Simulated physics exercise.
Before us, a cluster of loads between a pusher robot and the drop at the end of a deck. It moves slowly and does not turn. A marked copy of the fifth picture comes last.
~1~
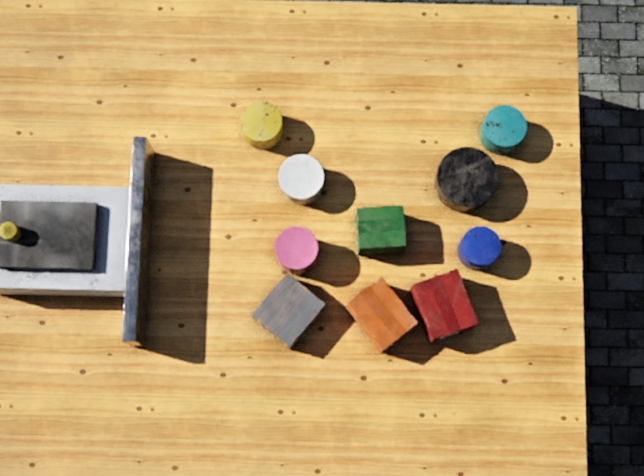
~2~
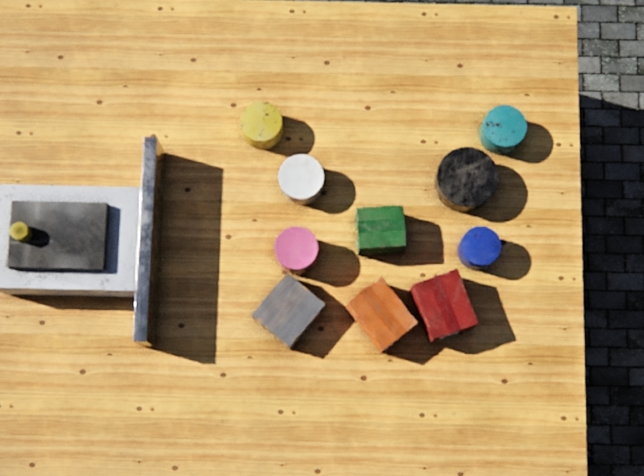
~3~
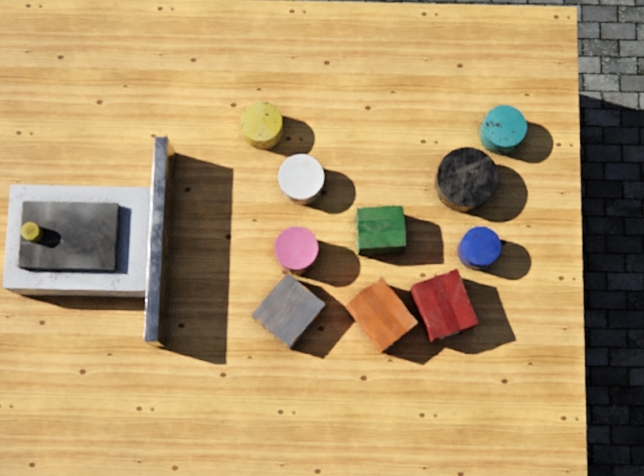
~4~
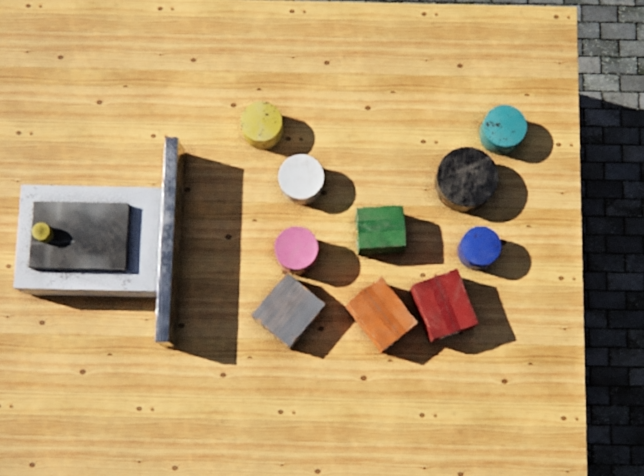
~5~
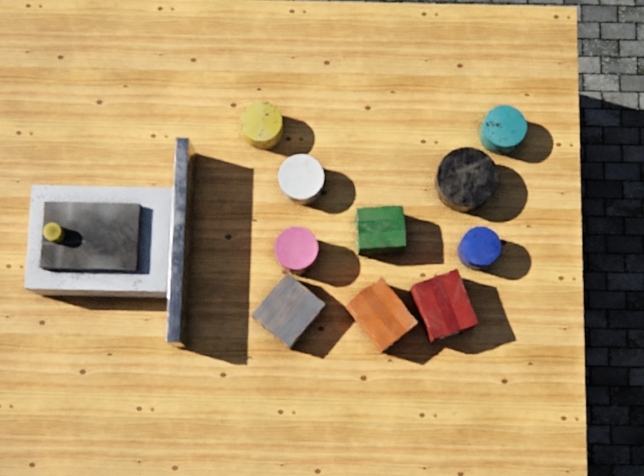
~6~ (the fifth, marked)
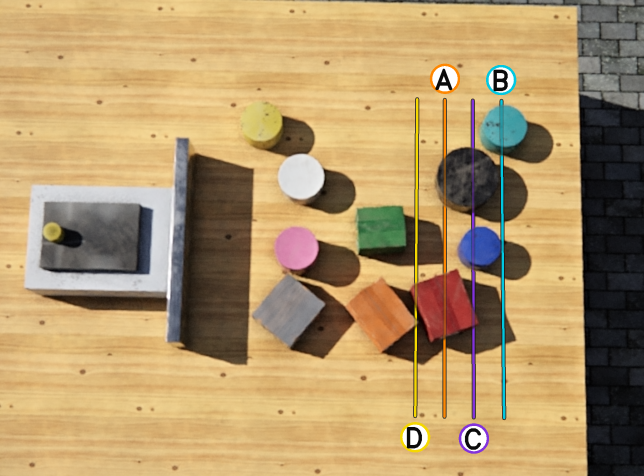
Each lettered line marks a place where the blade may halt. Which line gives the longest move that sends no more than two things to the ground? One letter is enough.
The farthest such stop is B.
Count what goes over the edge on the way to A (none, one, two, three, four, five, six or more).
In all, none.
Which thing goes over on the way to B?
The red box.
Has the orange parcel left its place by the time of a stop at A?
By then, yes.
On the marked copy, A at (445, 254); B at (503, 255); C at (473, 255); D at (416, 253).
Following B. Soon after the start, robot (217, 239); orange parcel (386, 315); grey crate (327, 292).
Later, robot (334, 241); red box (536, 308); turquoise canister (509, 117).
In the end, robot (426, 243); red box over the edge; orange parcel (579, 324); one fallen.
As for the rest, A is within the limit but short; C is within the limit but short; D is within the limit but short.
